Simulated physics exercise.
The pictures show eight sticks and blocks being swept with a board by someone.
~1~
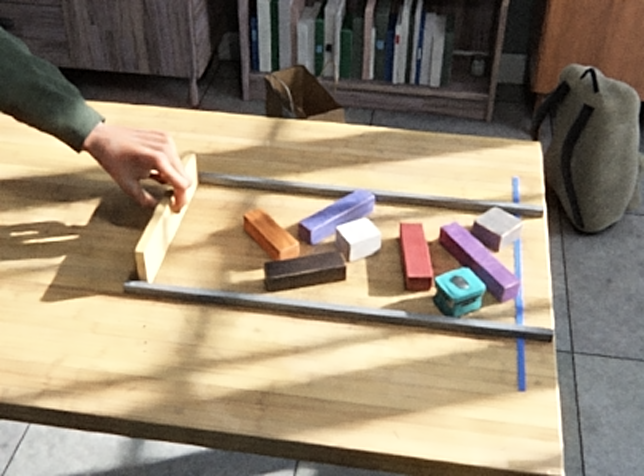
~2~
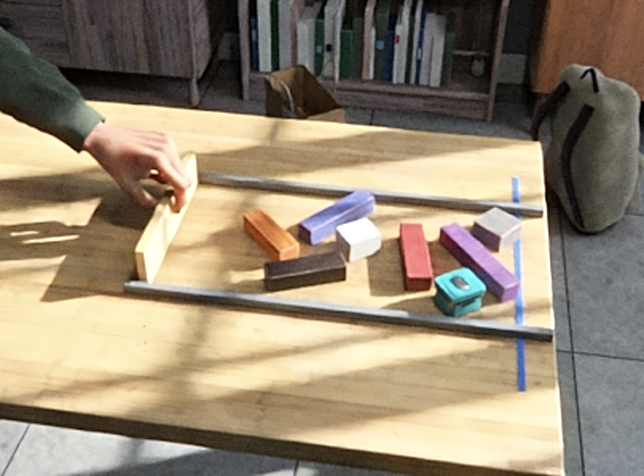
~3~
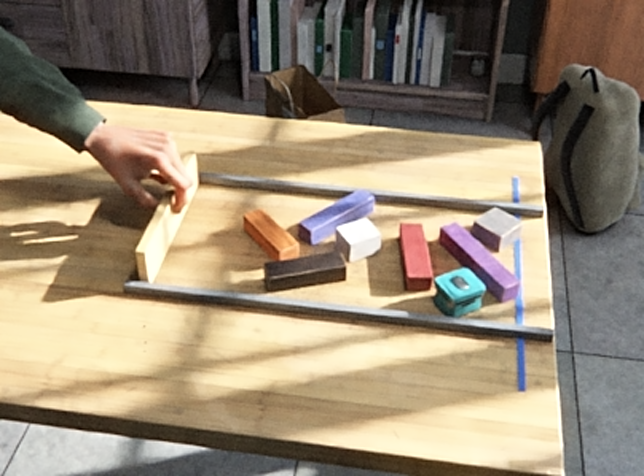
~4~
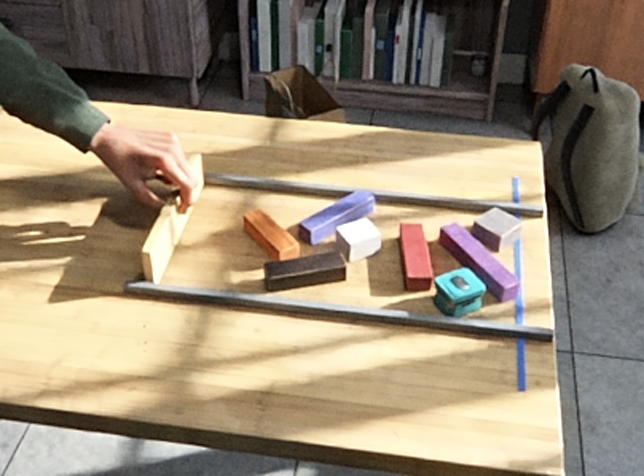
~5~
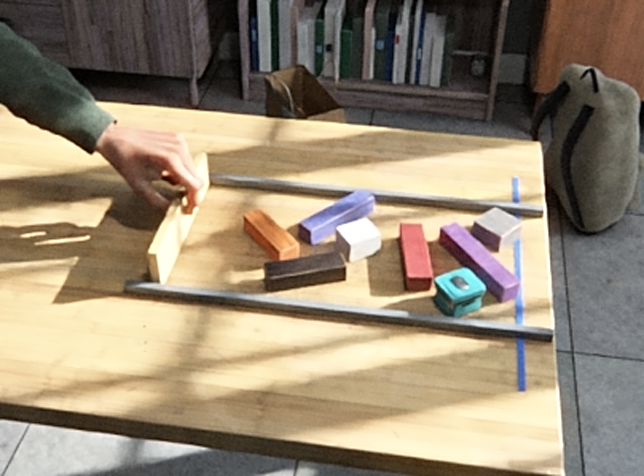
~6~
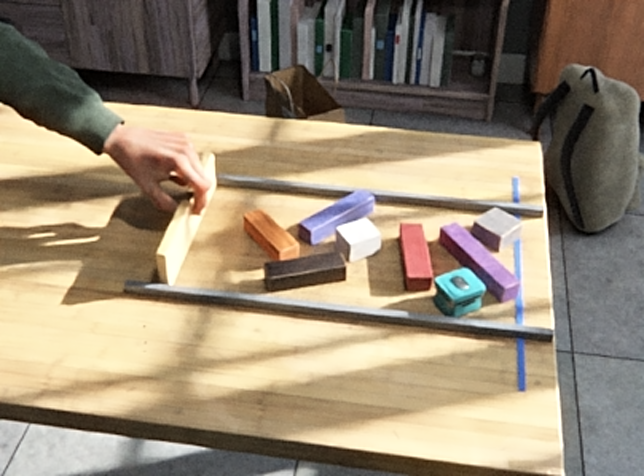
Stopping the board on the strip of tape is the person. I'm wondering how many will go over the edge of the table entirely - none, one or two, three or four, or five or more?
I'd say five or more of them.
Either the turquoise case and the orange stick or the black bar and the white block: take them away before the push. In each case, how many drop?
The first removal gives 4, the second gives 3.
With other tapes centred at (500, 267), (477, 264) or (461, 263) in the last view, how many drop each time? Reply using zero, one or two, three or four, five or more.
Trial 1 - at least five; trial 2 - three or four; trial 3 - either one or two.
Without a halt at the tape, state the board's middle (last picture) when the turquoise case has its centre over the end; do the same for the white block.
Middle: Roughly (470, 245); roughly (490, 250).
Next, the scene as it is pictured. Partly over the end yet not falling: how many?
It's 1.
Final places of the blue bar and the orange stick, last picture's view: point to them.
Blue bar at (547, 237), orange stick at (531, 269).
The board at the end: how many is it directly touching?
That number would be 1.
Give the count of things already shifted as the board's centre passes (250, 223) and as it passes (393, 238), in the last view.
1 by the first point, 8 by the second.
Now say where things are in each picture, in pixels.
In the first frame, grey block (497, 229); purple bar (478, 261); turquoise case (459, 294); board (169, 214); tape (519, 269).
In the second frame, purple bar (478, 261); blue bar (337, 217).
In the third frame, turquoise case (459, 294); black bar (305, 272).
In the fourth frame, grey block (497, 229); white block (358, 240).
In the fifth frame, purple bar (478, 261); board (181, 215).
In the sixth frame, grey block (497, 229); purple bar (478, 261); turquoise case (459, 294); board (189, 216); tape (519, 269).
A little later, none off yet; grey block at rest near (497, 229); purple bar at rest near (478, 261); turquoise case at rest near (459, 294).
When it is over, the number that fall off is five or more; down, black bar, white block, red bar, turquoise case, purple bar and grey block.
